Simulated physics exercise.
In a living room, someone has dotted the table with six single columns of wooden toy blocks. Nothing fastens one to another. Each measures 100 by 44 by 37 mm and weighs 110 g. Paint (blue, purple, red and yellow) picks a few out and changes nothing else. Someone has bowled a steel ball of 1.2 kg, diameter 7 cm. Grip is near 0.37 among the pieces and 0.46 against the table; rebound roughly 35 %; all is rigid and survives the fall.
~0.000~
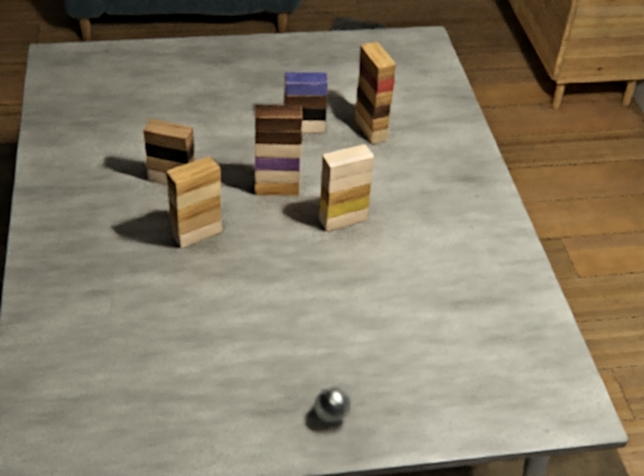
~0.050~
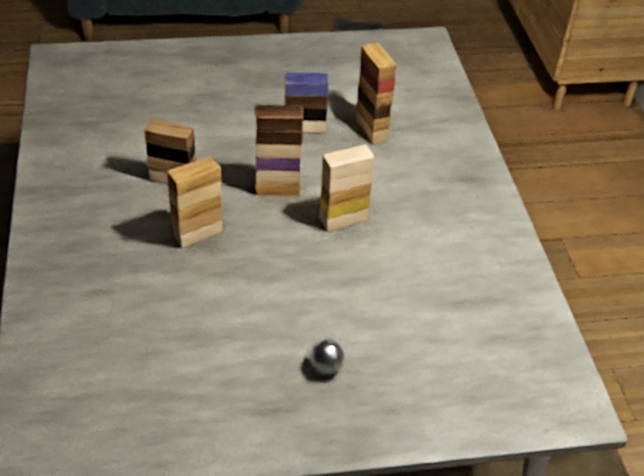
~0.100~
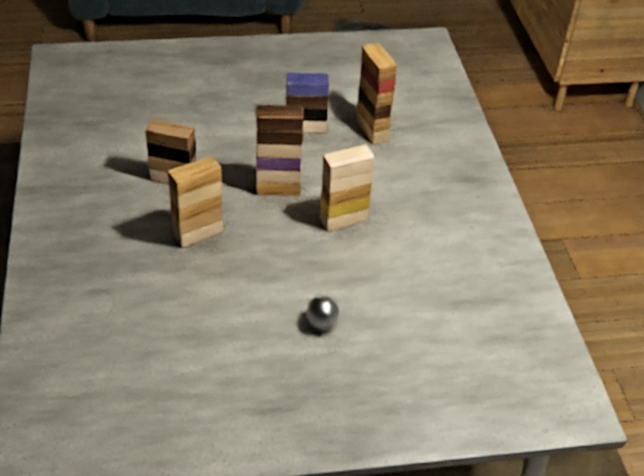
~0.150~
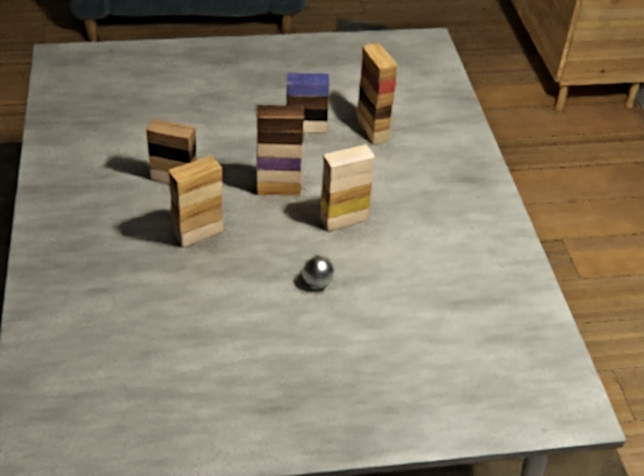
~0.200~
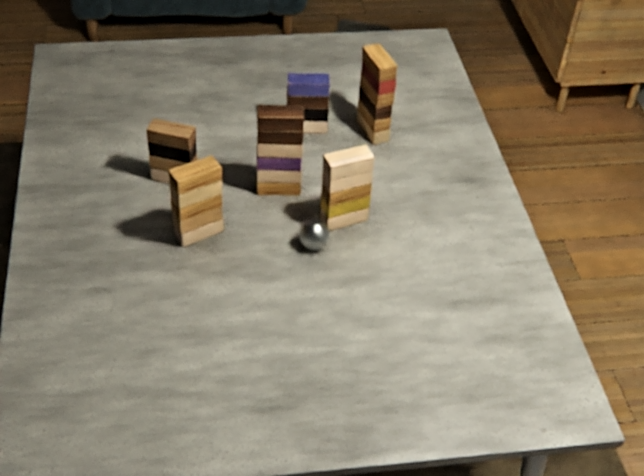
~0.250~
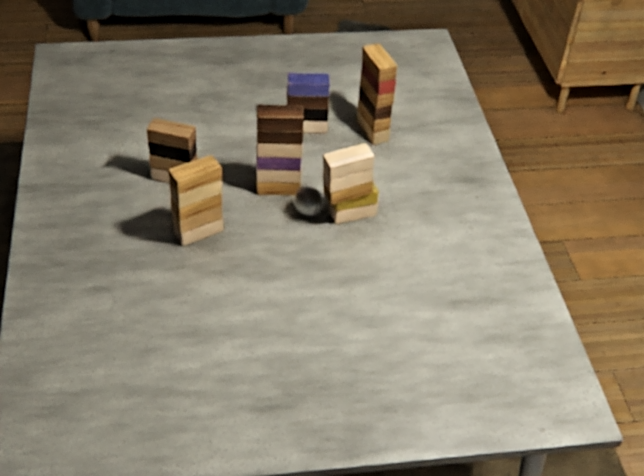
A shiny steel ball rolls across a grey table in a living room with a wooden floor, seen from above. Six small stacks of wooden blocks stand toward the far side, one topped with blue at the back, one with a red block at right, and a nearer pale one with a yellow block low down. The ball rolls away from the near edge and strikes the pale stack's left side, shifting its lower blocks, while the camera barely moves.
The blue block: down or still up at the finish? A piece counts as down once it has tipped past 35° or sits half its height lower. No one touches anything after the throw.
In the end the blue block comes down.
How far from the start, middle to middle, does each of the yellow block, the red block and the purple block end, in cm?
Moved: Yellow 6, red 0, purple 10.
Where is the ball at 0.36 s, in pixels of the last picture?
At about (302, 145).
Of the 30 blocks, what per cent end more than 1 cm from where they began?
Shifted: 50 per cent.
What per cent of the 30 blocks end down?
Roughly 25 per cent of them.
By 0.36 s, ball still moving; none of the 30 blocks down, 11 disturbed; blue block unmoved; purple block tilted 19°, 12 mm lower.
By 0.50 s, ball still moving; 6 of the 30 blocks down; blue block on its side; purple block tilted 29°, 7 cm lower.
By 0.80 s, ball still moving; 8 of the 30 blocks down; blue block on its side; yellow block moved 54 mm.
When it is over (1.3 s), ball rolling away; 8 of the 30 blocks down; blue block on its side; yellow block moved 54 mm; purple block 7 cm lower. In pixels of the last frame, middles, blue block near (321, 124), yellow block near (364, 192).
